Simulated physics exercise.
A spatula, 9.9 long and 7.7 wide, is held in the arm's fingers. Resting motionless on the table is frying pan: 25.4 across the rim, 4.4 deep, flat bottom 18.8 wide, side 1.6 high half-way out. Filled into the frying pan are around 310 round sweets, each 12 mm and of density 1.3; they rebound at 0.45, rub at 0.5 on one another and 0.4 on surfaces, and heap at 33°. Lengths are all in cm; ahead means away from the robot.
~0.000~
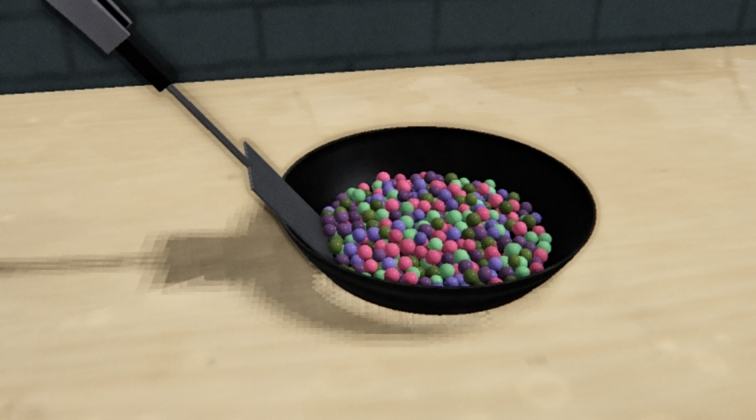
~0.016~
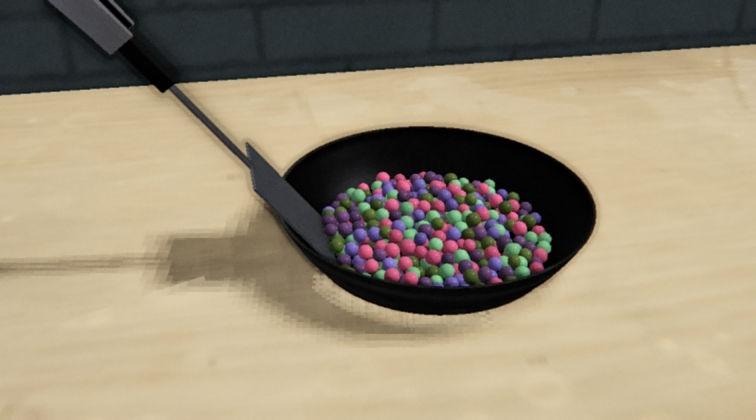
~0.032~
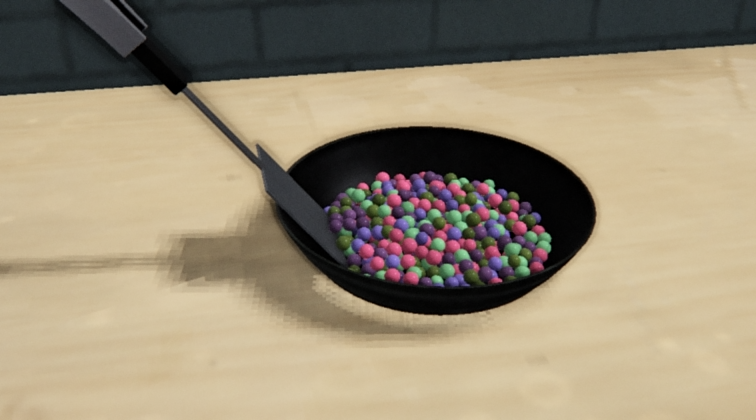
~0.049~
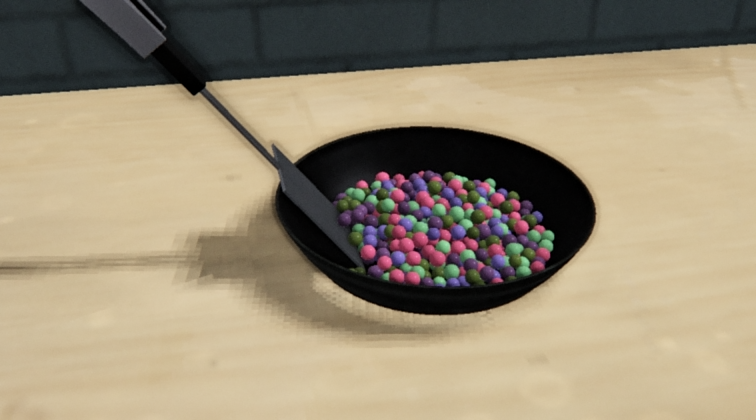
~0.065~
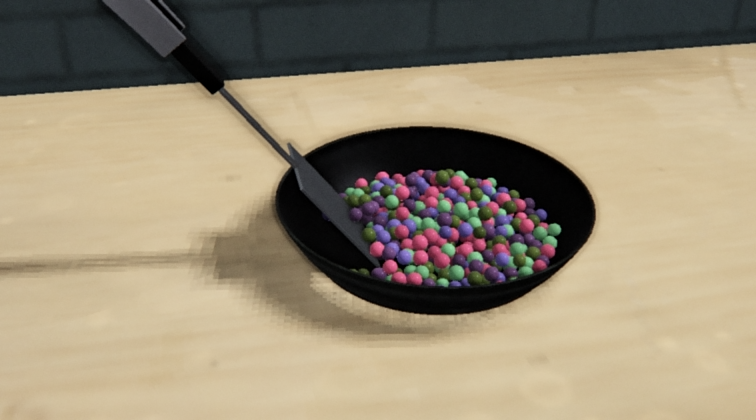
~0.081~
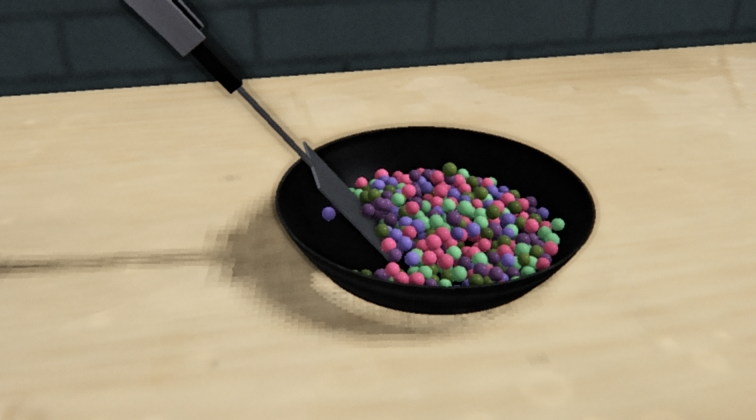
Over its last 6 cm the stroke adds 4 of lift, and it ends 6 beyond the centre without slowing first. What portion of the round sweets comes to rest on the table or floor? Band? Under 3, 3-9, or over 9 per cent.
3-9 per cent.
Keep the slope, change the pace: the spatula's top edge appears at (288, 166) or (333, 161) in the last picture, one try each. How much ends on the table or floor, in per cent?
Some 0 and 10 per cent.
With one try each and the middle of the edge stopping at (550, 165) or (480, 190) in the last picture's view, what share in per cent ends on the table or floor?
Estimates, in order: 25 % and 0 %.
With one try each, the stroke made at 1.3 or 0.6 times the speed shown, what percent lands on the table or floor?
About 10 and 0 per cent.
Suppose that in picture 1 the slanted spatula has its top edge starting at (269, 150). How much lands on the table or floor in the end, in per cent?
Some 5 per cent.
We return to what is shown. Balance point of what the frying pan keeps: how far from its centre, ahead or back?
I'd say it's roughly 4.0 cm toward the front.
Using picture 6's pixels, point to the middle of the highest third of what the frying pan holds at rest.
Somewhere around (516, 206) in the last picture.
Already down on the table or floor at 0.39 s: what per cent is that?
Roughly 4 percent.
After 0.13 s, sloping 53°, highest piece 4 above the table; 310 in the frying pan.
After 0.17 s, sloping 53°, highest piece 6 above the table; 310 in the frying pan.
After 0.39 s, sloping 53°, highest piece 5 above the table; 295 in the frying pan, 14 on the table or floor, 1 on the blade or in flight.
After 1.44 s, sloping 53°, highest piece 5 above the table; 295 in the frying pan, 15 on the table or floor.
In the end, 295 in the frying pan, 15 on the table or floor. That is 5 % on the table or floor.
